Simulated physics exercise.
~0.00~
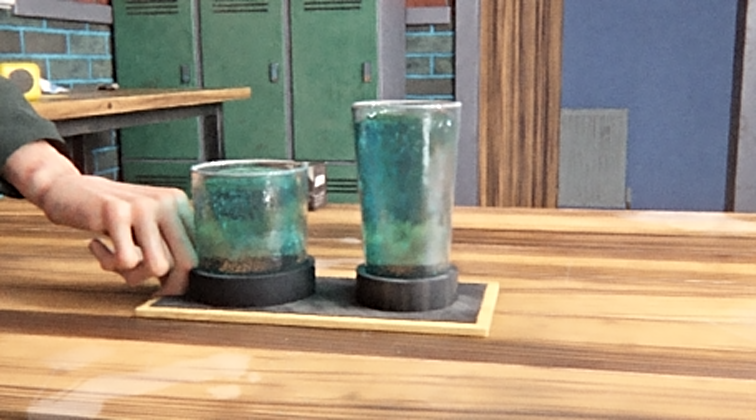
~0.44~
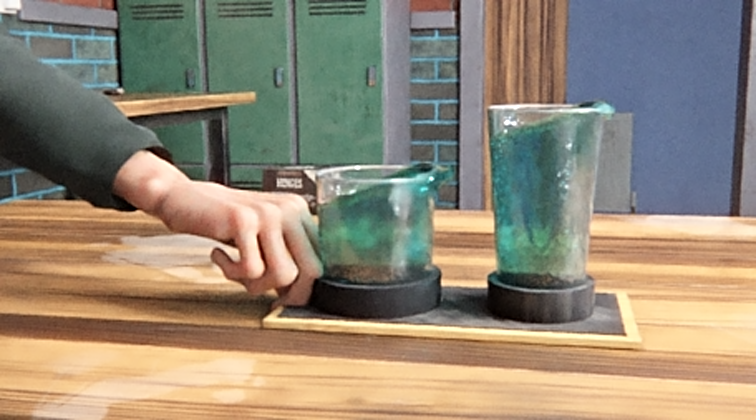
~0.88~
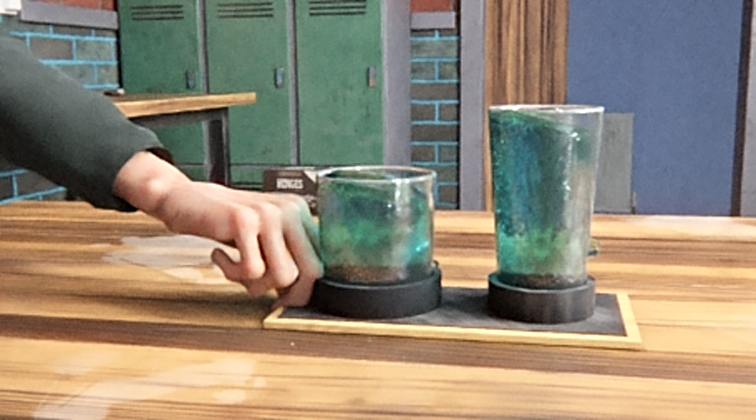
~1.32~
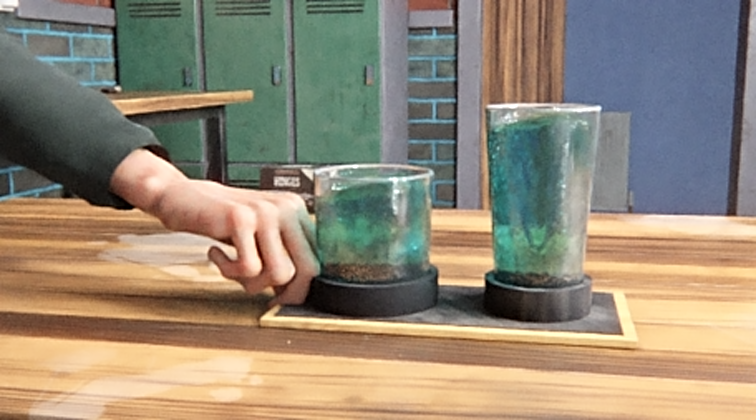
To begin with, a hand at the left holds a framed tray on a wooden table, carrying a short, wide glass mug and a taller, slimmer glass, each seated in a dark round holder and filled with greenish-blue water. The hand moves the tray to the right, and it comes to a stop. The water in both vessels surges up to the right, bulging over the rims, and some spills from each. It then falls back and settles lower. Finally, both vessels stand upright in their holders, the hand still at the tray.
